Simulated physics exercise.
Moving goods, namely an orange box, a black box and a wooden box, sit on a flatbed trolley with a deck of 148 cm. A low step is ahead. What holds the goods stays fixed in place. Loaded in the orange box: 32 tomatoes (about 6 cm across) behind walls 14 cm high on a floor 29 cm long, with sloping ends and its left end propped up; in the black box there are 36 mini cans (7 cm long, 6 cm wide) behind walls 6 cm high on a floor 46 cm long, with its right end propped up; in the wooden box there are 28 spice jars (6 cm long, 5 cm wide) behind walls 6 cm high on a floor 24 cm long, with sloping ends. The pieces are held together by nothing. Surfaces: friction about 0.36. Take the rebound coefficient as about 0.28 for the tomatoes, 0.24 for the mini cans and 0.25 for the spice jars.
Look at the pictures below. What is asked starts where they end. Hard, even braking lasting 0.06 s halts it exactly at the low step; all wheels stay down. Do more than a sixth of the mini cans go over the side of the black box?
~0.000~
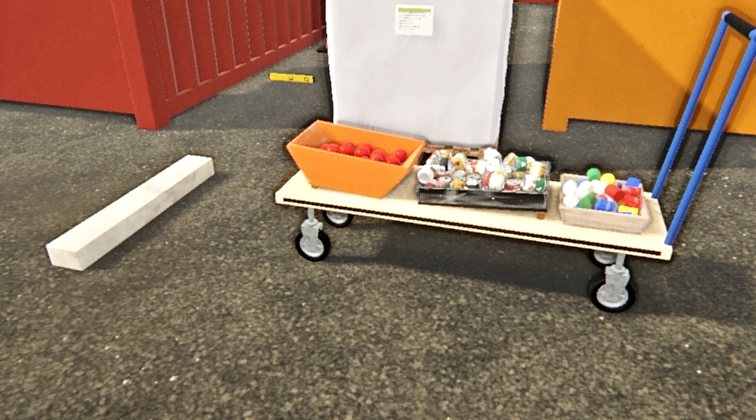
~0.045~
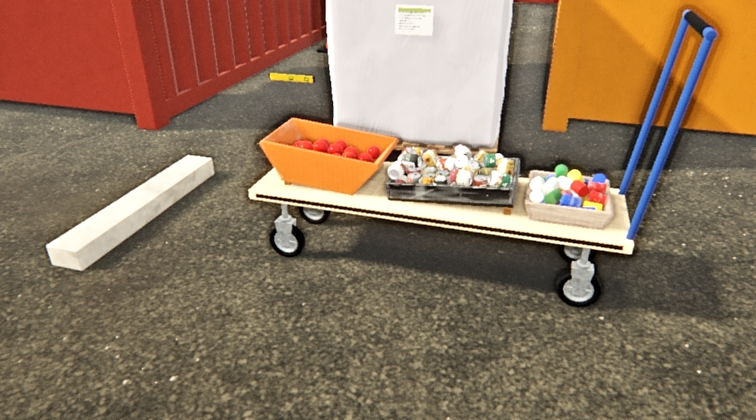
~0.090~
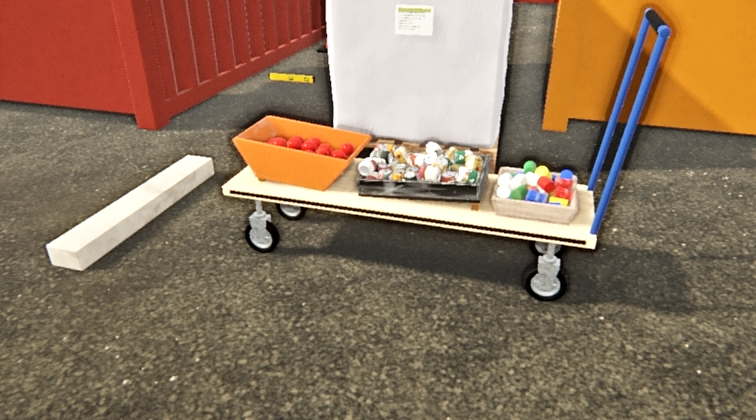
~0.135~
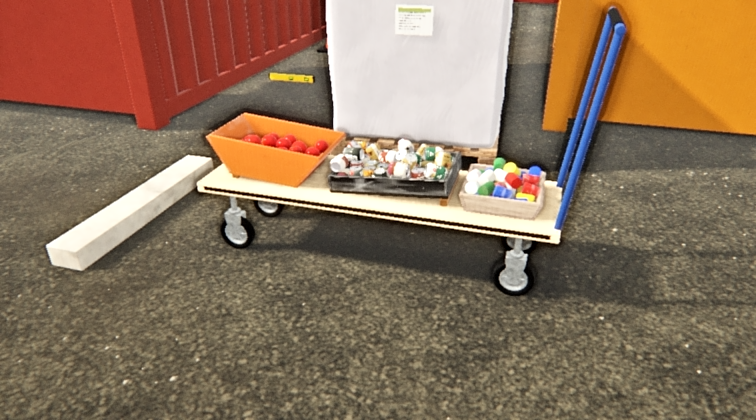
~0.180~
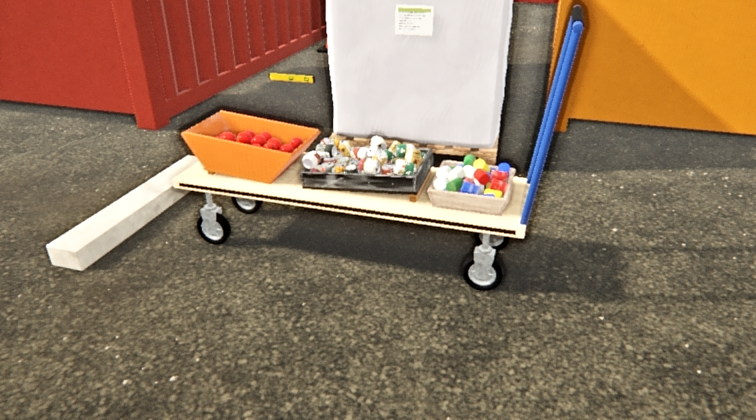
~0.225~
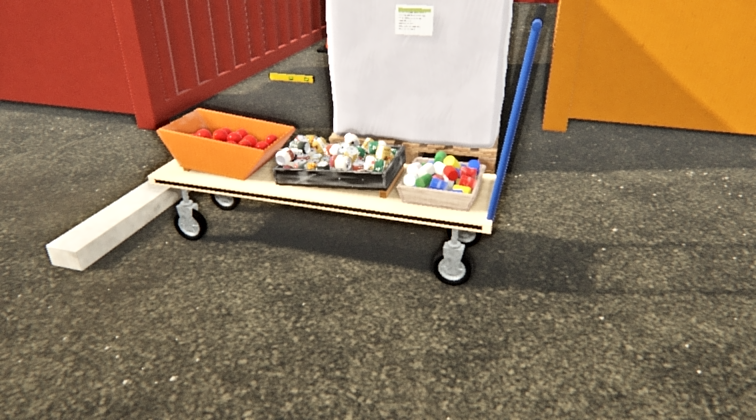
Yes.
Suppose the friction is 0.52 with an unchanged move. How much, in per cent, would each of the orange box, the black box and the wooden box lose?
In that setup orange box sheds 10 percent, black box sheds 30 percent, and wooden box sheds 30 percent.
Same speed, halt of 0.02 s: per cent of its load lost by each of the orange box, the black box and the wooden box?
Result - orange box: 20 percent, black box: 40 percent, wooden box: 40 percent.
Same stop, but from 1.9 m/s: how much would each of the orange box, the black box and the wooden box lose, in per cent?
Orange box 0 %, black box 20 %, wooden box 20 %.
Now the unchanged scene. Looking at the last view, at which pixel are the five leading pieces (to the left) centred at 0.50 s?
Mean position approx. (128, 103).
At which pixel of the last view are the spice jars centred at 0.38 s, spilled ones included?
Near (377, 165) in pixels.
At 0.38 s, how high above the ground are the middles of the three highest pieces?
Around 54 cm high.
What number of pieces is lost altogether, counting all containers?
I'd put it near 25.
After 0.28 s, braking starts.
After 0.38 s, orange box 32 in, 0 out, black box 33 in, 3 out and wooden box 25 in, 3 out.
After 0.50 s, orange box 29 in, 3 out, black box 29 in, 7 out and wooden box 20 in, 8 out.
After 0.73 s, orange box 28 in, 4 out, black box 26 in, 10 out and wooden box 19 in, 9 out.
Outcome (at 1.23 s), orange box 28 in, 4 out, black box 26 in, 10 out and wooden box 19 in, 9 out. Asked share, 10 of 36, 28 per cent.
